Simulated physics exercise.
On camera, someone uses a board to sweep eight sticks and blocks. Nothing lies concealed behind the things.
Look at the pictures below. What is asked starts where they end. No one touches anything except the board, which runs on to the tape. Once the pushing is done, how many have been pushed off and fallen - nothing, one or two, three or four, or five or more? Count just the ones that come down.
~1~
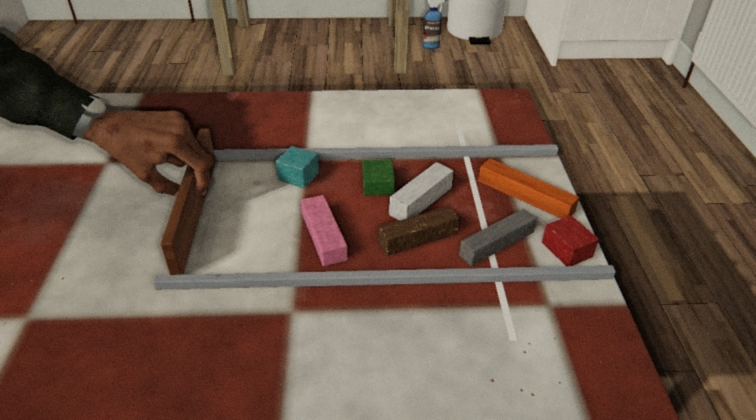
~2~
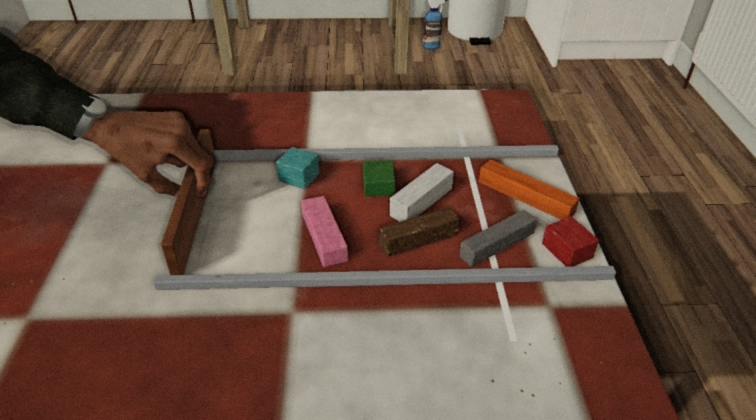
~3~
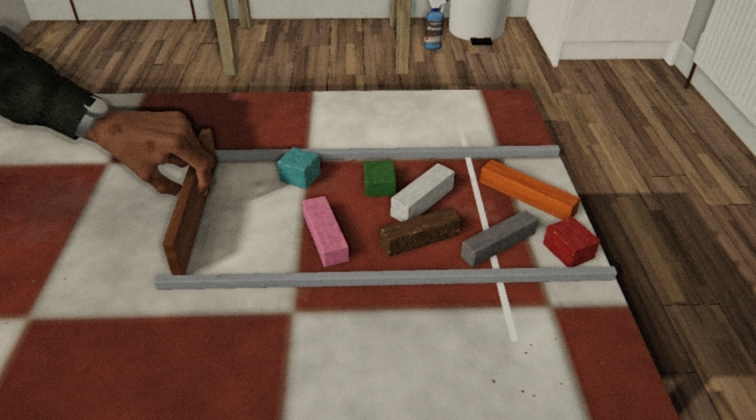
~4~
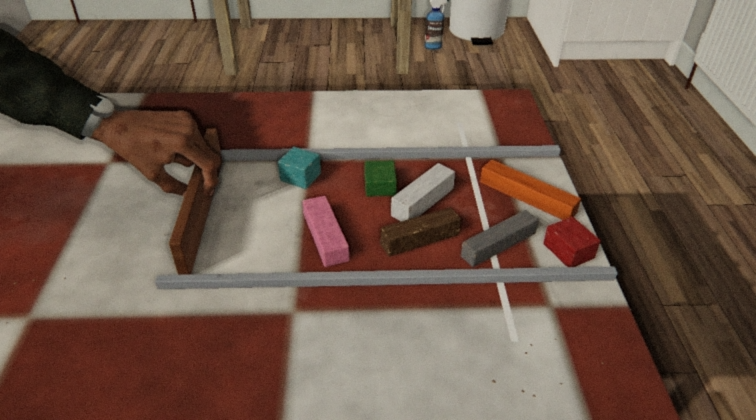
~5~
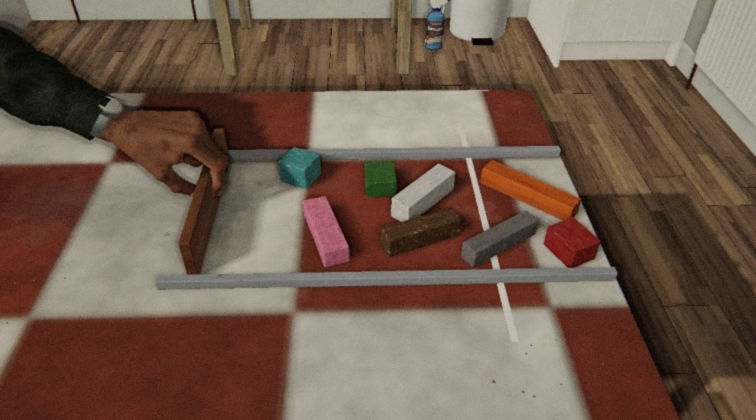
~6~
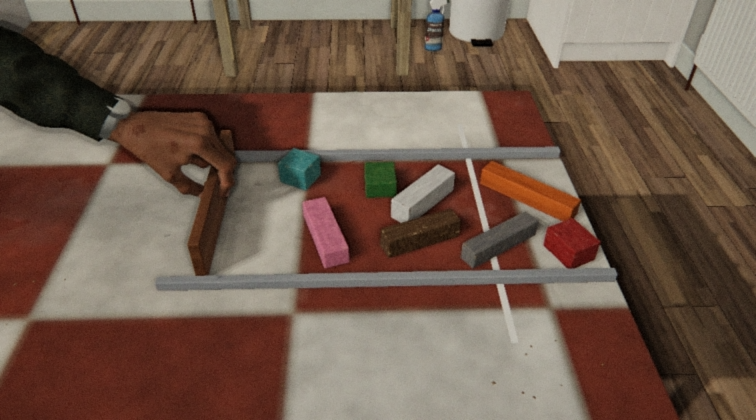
Band: Nil.
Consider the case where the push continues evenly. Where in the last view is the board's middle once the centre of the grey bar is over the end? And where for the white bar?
About (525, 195), and about (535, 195) for the other.
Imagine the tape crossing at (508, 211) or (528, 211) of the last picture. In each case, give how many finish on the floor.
Result, try by try: 2, 2.
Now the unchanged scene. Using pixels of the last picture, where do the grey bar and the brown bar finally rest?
(555, 242), and the other (547, 224).
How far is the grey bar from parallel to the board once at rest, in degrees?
The angle comes out near 45 degrees.
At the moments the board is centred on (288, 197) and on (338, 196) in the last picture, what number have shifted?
In order, the tallies are 1 and 3.
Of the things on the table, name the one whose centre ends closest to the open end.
Foremost is the red block.
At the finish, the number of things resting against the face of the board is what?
At rest, 3 are in contact.
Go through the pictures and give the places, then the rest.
In the first picture, red block (569, 241); orange stick (527, 189); grey bar (499, 236); board (192, 197); tape (480, 209).
In the second picture, orange stick (527, 190); turquoise block (298, 168).
In the third picture, grey bar (500, 238); white bar (423, 193).
In the fourth picture, red block (571, 242); green block (380, 178).
In the fifth picture, orange stick (529, 190); brown bar (421, 232).
In the sixth picture, red block (571, 244); orange stick (529, 191); grey bar (500, 239); board (215, 198); tape (482, 211).
Soon after, none off yet; red block at rest near (571, 244); orange stick at rest near (529, 191); grey bar at rest near (500, 239).
In the end, the number that fall off is zero.
